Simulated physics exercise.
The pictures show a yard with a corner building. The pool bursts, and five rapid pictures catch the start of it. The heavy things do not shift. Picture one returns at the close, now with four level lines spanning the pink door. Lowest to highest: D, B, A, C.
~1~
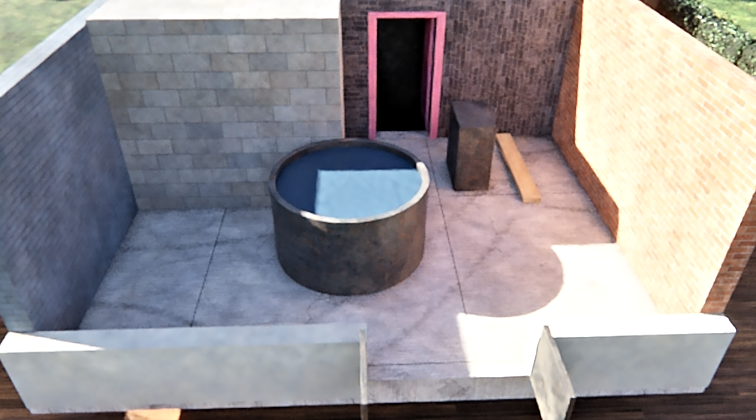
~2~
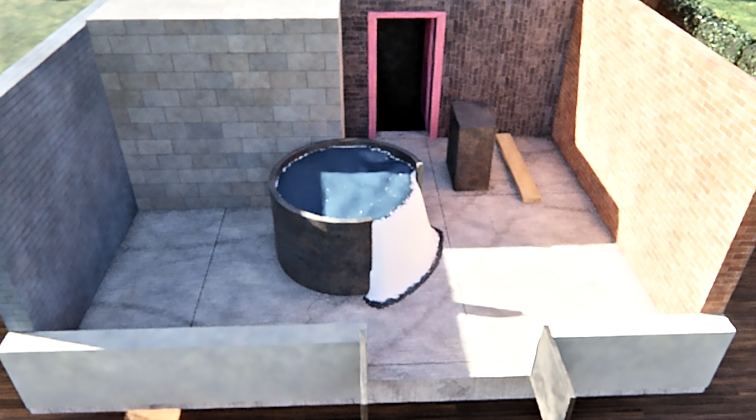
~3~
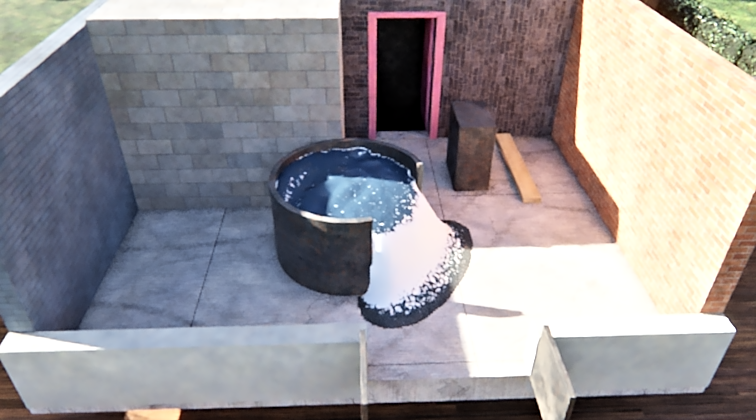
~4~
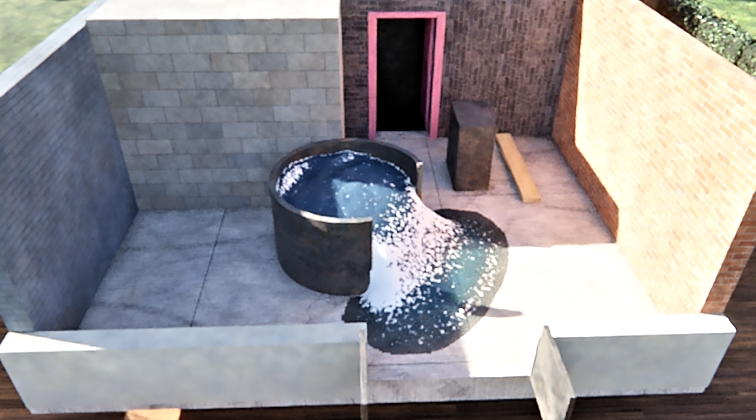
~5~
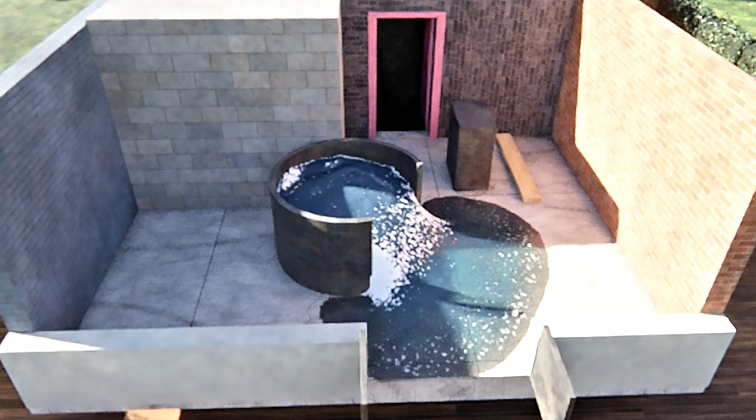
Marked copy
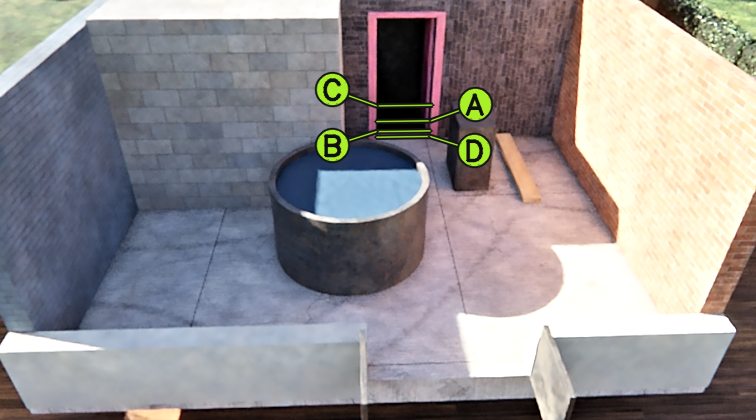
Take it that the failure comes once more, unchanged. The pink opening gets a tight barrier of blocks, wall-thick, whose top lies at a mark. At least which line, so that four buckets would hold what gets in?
The answer is mark B.
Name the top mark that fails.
D.
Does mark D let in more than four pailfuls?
Yes, it does.
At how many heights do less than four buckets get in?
Three of the four.
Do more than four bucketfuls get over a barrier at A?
No, that is safe.
In lime, A at (403, 121); B at (403, 131); C at (404, 105); D at (403, 136); from the bottom up D, B, A, C.
Choosing A, nothing gets over.
Choosing B, a splash gets over, under a bucket.
Choosing C, nothing gets over.
Choosing D, about 9 bucketfuls get in.
